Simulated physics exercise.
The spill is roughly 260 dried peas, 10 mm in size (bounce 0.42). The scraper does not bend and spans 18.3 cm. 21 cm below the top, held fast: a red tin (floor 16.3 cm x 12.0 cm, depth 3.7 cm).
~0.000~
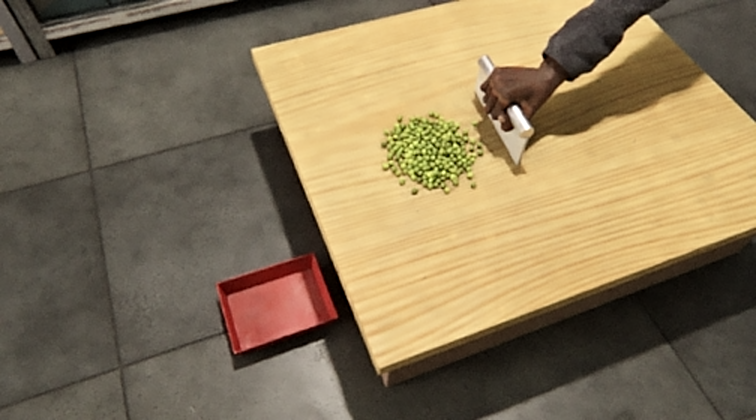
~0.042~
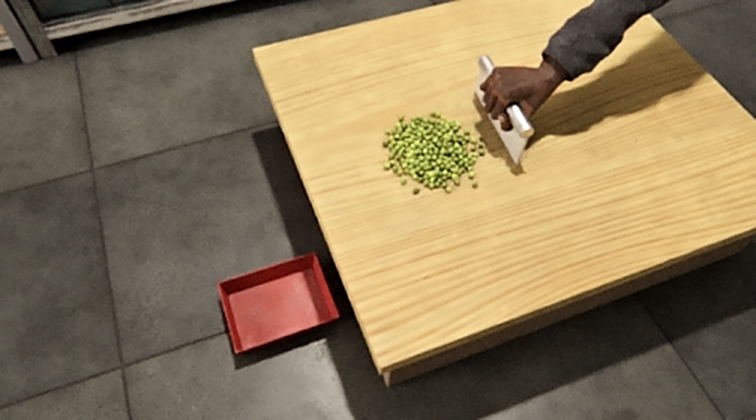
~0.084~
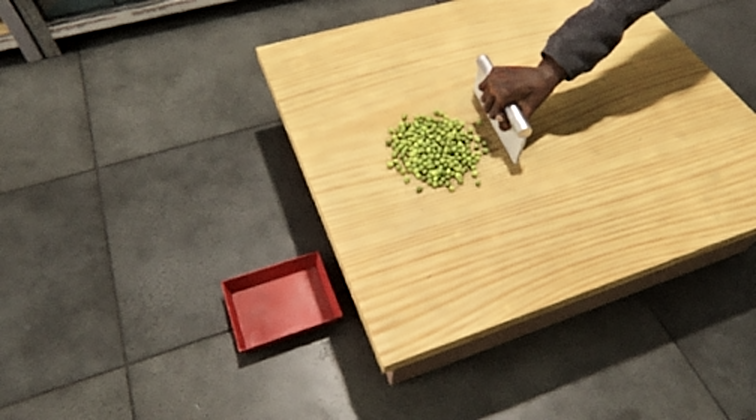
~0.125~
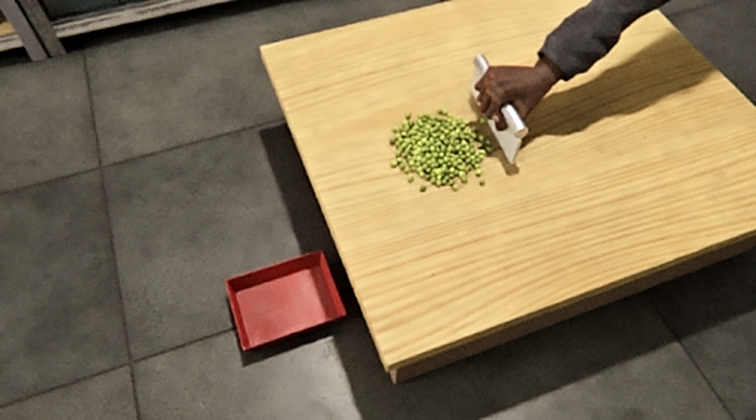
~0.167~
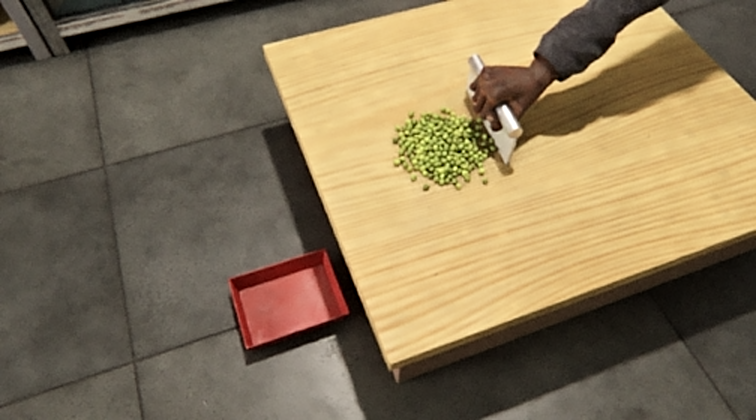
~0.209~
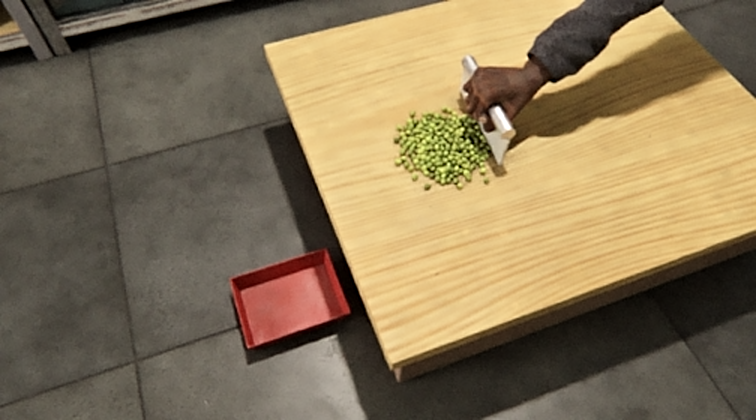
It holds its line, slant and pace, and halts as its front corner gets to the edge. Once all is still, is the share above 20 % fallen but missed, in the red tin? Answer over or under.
Fallen but missed: Over; in the red tin: Under.
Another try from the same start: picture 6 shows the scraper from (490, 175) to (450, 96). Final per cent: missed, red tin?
Missed 35, red tin 30.
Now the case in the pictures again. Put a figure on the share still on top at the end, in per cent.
Roughly 30 per cent.
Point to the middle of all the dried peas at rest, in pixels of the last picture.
At about (296, 244).
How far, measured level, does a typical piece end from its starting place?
About 30 cm.
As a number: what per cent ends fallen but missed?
Roughly 60 per cent.
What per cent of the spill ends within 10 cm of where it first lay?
About 15 per cent.
After 0.60 s, scraper 19 cm from its start, spill 20 cm wide; still on top 100 %.
After 0.99 s, scraper 32 cm from its start, spill 25 cm wide; off the edge, not caught 10 %, still on top 90 %.
Then, at 1.32 s, scraper 35 cm from its start, spill 28 cm wide; red tin 10 %, off the edge, not caught 60 %, still on top 30 %.
In the end, at 2.6 s, red tin 10 %, fallen but missed 60 %, still on top 30 %.
